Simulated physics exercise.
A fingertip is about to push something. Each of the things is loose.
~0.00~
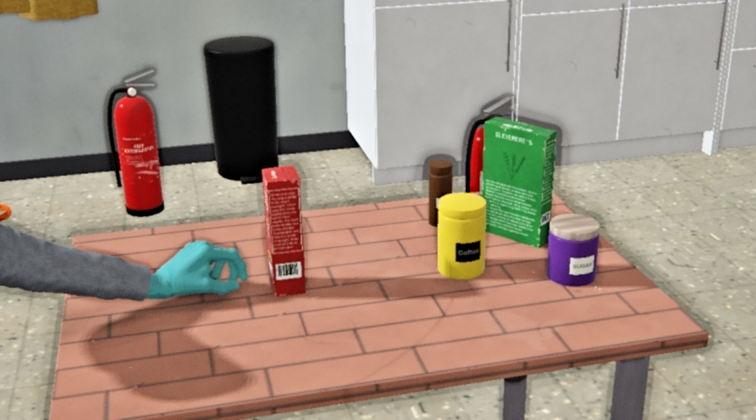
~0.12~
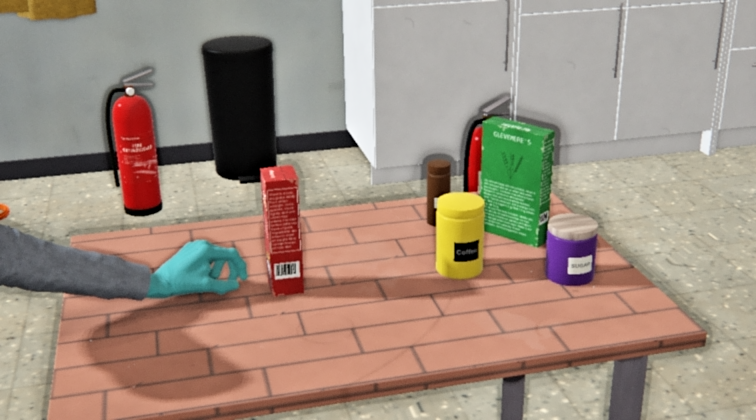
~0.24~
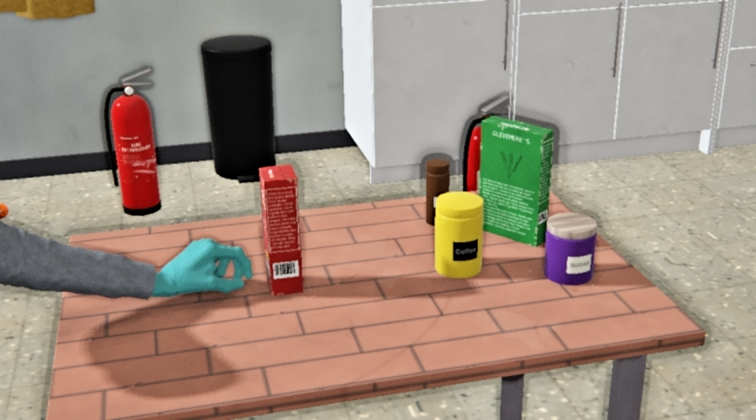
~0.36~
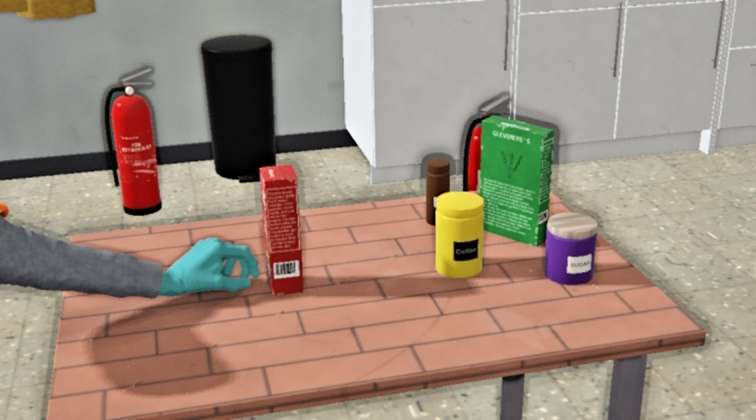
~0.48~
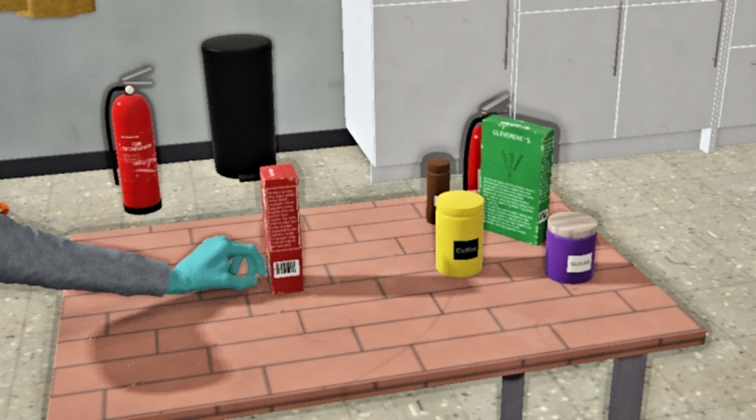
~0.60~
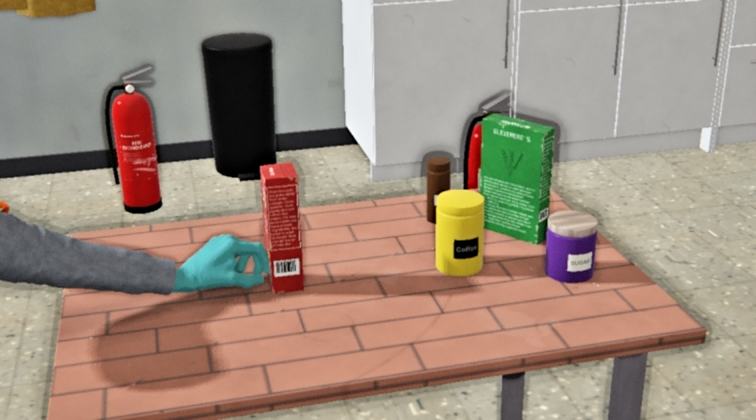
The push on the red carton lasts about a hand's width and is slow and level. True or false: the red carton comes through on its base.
True.
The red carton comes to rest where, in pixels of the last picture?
At about (352, 221).
Around 1.10 s, red carton displaced about its own width near (309, 226).
Around 1.60 s, red carton displaced about its own width near (335, 223).
Finally (2.5 s), moved from the start, red carton. Final places as the last picture's camera would see them, red carton near (352, 221).
